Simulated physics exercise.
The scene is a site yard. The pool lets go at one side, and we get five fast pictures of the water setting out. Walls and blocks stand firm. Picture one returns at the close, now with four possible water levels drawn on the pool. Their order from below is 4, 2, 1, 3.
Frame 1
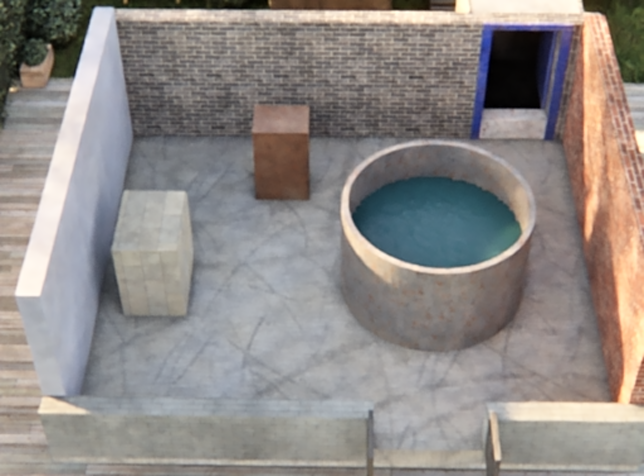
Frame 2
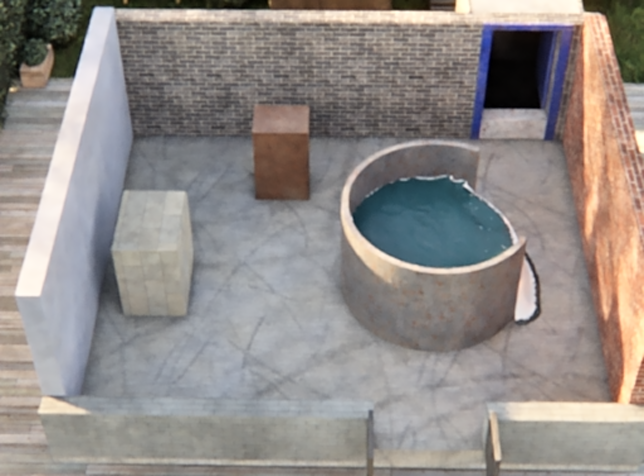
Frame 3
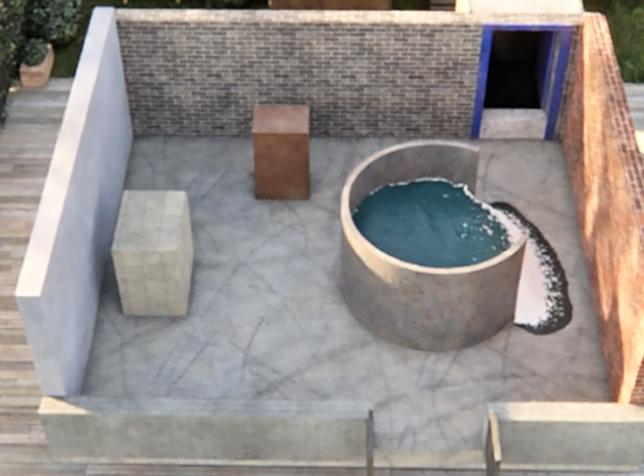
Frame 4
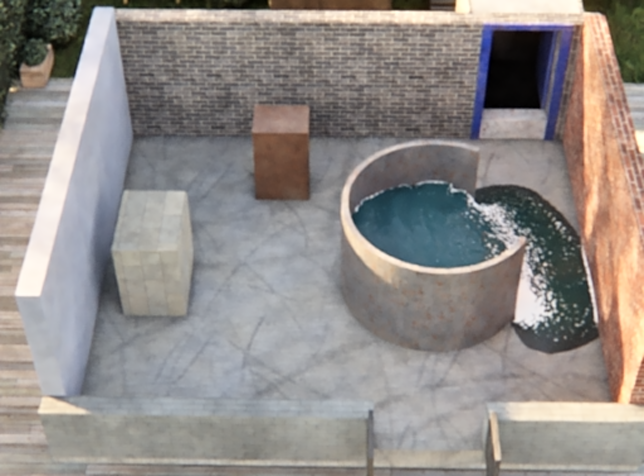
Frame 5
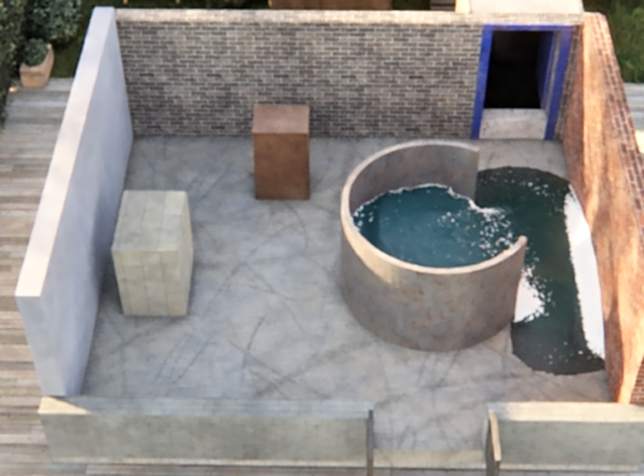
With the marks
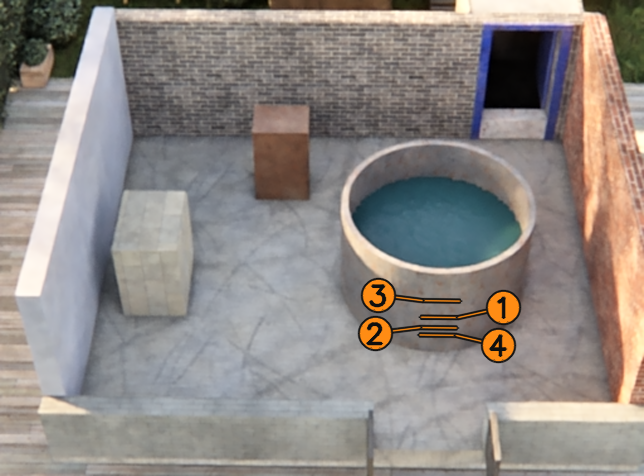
Teal water rests in a round, stone-coloured pool right of centre in a walled grey yard, seen from a high, fixed viewpoint. A rust-brown block and a pale block stand to the left, with a blue-framed doorway at back right, a reddish brick wall at right and a gap in the low front wall. The pool's right side opens, and water pours through, foaming white and spreading darkly across the floor to the right-hand wall.
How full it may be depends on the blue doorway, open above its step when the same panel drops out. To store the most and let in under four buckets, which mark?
Take 1.
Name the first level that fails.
3 it is.
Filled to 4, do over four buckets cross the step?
No, that is safe.
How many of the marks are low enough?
Three of the four.
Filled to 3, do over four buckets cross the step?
Yes.
In orange, 1 at (439, 317); 2 at (438, 327); 3 at (441, 300); 4 at (437, 335); from the bottom up 4, 2, 1, 3.
Choosing 1, a bucket or two gets in.
Choosing 2, nothing gets over.
Choosing 3, about 11 bucketfuls get in.
Choosing 4, nothing gets over.
